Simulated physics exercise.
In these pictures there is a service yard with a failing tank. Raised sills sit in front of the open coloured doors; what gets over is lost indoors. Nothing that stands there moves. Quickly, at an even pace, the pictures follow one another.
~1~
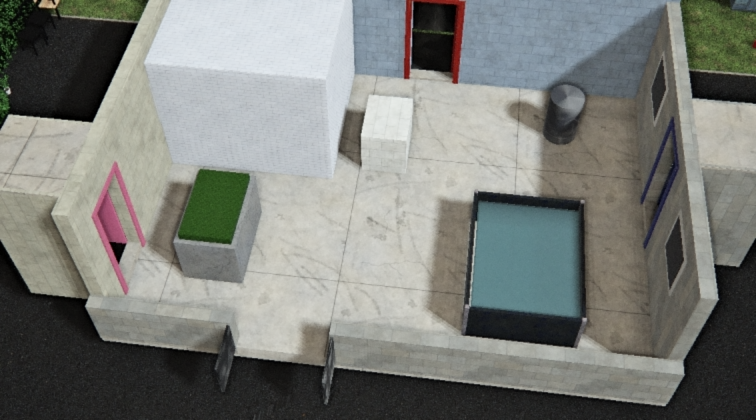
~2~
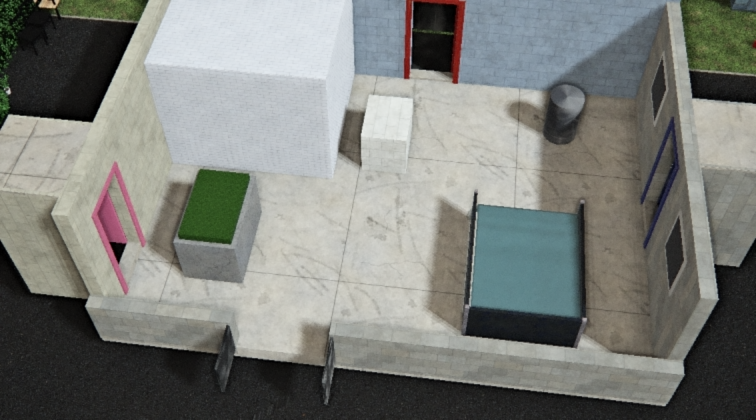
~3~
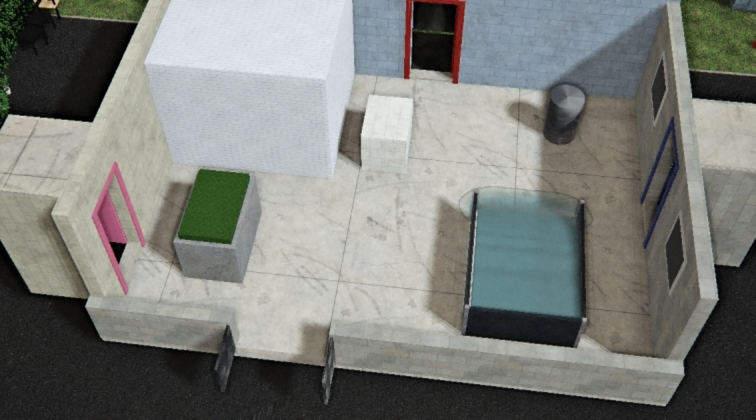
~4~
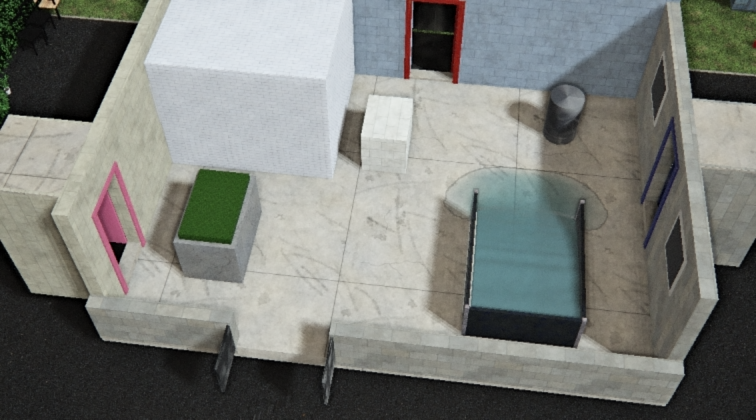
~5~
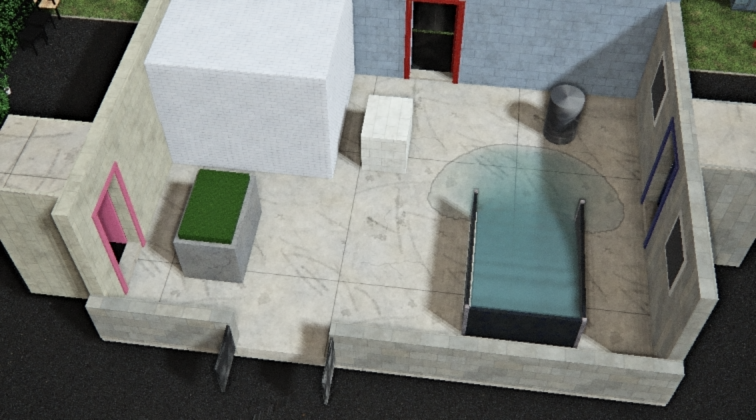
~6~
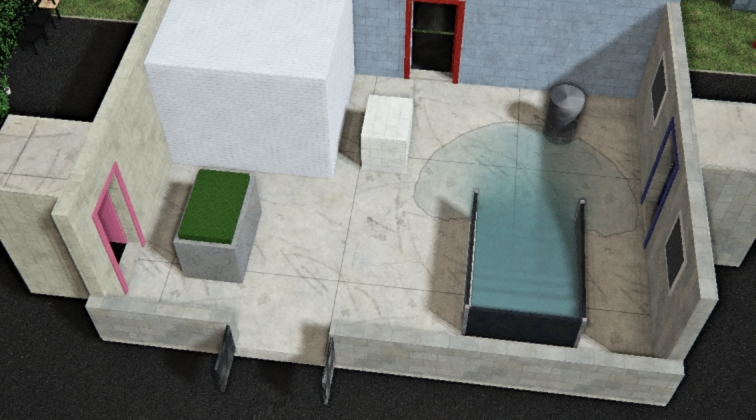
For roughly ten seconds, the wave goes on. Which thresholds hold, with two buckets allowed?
In the end the pink door will not go over two buckets, the blue door will not go over two buckets, the red door will be deluged.
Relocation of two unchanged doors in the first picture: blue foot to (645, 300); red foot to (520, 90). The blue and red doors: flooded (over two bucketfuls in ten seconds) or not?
Result - blue door does not reach it, red door crosses the line.
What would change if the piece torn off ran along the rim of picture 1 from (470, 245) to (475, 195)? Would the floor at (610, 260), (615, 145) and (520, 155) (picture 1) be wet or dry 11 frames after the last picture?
Going through them one by one, I'd say high and dry, then high and dry, then high and dry.
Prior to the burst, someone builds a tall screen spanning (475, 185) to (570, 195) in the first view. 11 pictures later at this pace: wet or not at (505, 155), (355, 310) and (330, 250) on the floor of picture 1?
Taking them in order, I'd say parched, parched and soaked.
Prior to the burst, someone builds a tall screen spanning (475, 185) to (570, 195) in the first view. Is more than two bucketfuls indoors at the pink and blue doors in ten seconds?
So, the pink door comes in short, then the blue door ends up above.
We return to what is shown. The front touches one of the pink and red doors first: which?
Result: The red one.
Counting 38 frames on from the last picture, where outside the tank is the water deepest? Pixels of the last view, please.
Point to roughly (359, 79).
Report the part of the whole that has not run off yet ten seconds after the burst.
Estimate: Close to 84 %.
A moment on, water covers 30 % of the floor; the pink door not reached, the blue door wet at the sill, nothing in, the red door not reached.
Next, water covers 35 % of the floor; the pink door not reached, the blue door wet at the sill, nothing in, the red door over two buckets in.
Then, water covers 40 % of the floor; the pink door not reached, the blue door wet at the sill, nothing in, the red door far over two buckets in.
Later, water covers 75 % of the floor; the pink door not reached, the blue door wet at the sill, nothing in, the red door far over two buckets in.
In the end, water covers 80 % of the floor; the pink door not reached, the blue door wet at the sill, nothing in, the red door far over two buckets in.
